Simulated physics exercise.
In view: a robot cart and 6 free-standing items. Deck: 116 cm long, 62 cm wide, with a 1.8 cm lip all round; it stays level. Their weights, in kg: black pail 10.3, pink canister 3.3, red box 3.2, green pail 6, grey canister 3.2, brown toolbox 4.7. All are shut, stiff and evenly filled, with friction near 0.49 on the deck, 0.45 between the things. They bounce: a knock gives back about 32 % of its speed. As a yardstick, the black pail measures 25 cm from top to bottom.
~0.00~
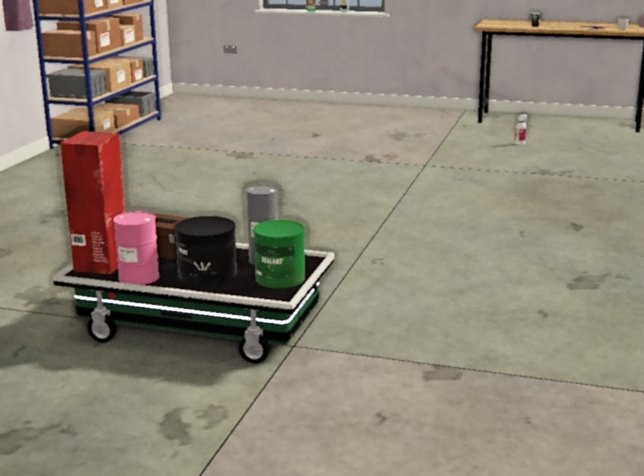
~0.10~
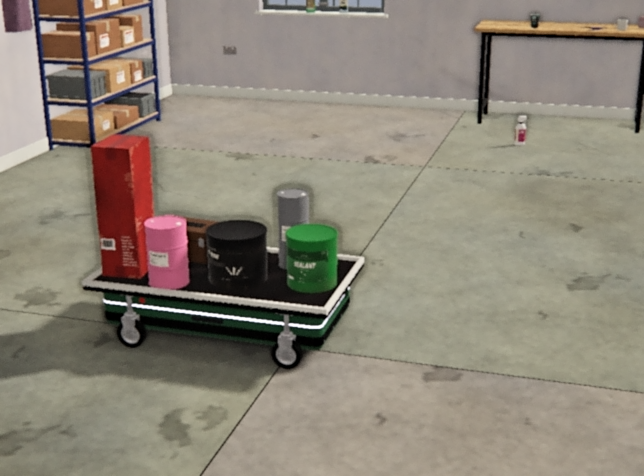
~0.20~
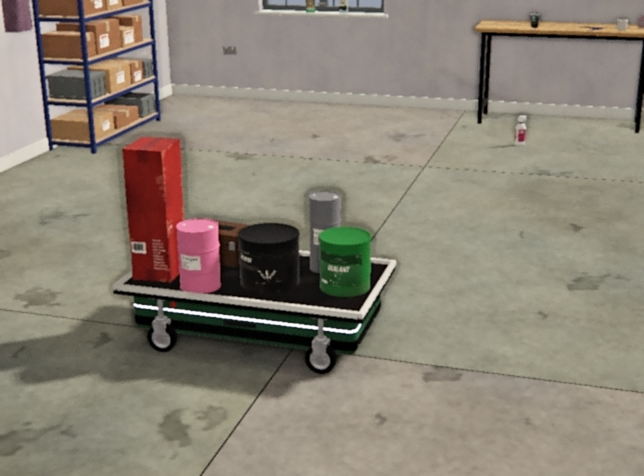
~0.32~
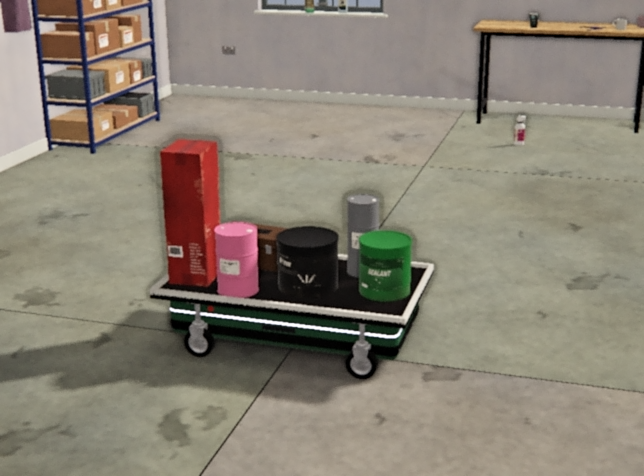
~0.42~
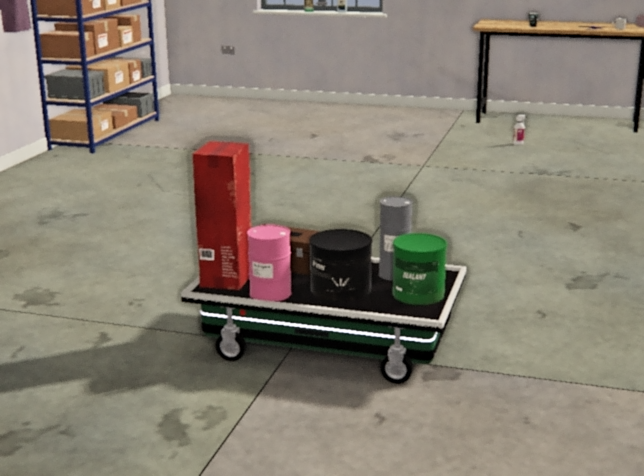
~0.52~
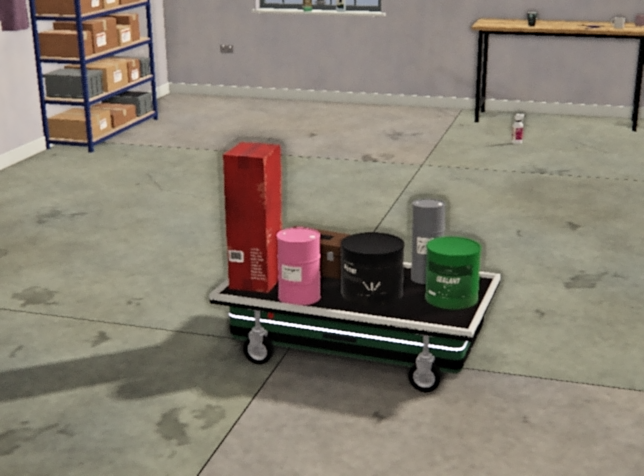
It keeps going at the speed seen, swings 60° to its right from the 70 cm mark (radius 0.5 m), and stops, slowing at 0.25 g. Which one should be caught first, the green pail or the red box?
Of the two named, the former: The green pail.
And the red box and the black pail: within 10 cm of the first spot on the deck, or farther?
The red box keeps its place; the black pail leaves its spot.
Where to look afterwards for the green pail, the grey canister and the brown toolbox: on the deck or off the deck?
The green pail ends off the deck; the grey canister ends off the deck; the brown toolbox is still on the deck.
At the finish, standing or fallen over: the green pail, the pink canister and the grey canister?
The green pail topples; the pink canister keeps standing; the grey canister tips over.
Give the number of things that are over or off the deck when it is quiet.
2 of them.
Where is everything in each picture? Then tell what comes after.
In the first frame, 0 cm covered; green pail (280, 254); red box (96, 203).
In the second frame, 16 cm covered; grey canister (294, 229).
In the third frame, 32 cm covered; black pail (269, 258); pink canister (199, 256).
In the fourth frame, 51 cm covered; grey canister (363, 236).
In the fifth frame, 67 cm covered; black pail (341, 265); pink canister (270, 263).
In the sixth frame, 83 cm covered, turned 3°; green pail (453, 272) shifted 3 cm; red box (254, 217).
Around 0.72 s, 115 cm covered, turned 35°; grey canister now off the deck; green pail at 38° to upright near (523, 298); black pail at 3° to upright.
Around 1.02 s, 163 cm covered, turned 60°; green pail now off the deck; red box at 9° to upright near (362, 251); black pail shifted 19 cm.
Around 1.52 s, 204 cm covered, turned 60°; red box at 6° to upright near (370, 293); black pail shifted 19 cm; pink canister shifted 6 cm.
Finally (3.2 s), off the deck, green pail and grey canister; not toppled but over 10 cm from the start, black pail; the other 3 still in place (within 10 cm). Final places as that camera would see them, red box near (381, 296). Green pail went at 0.72 s; red box was never lost.
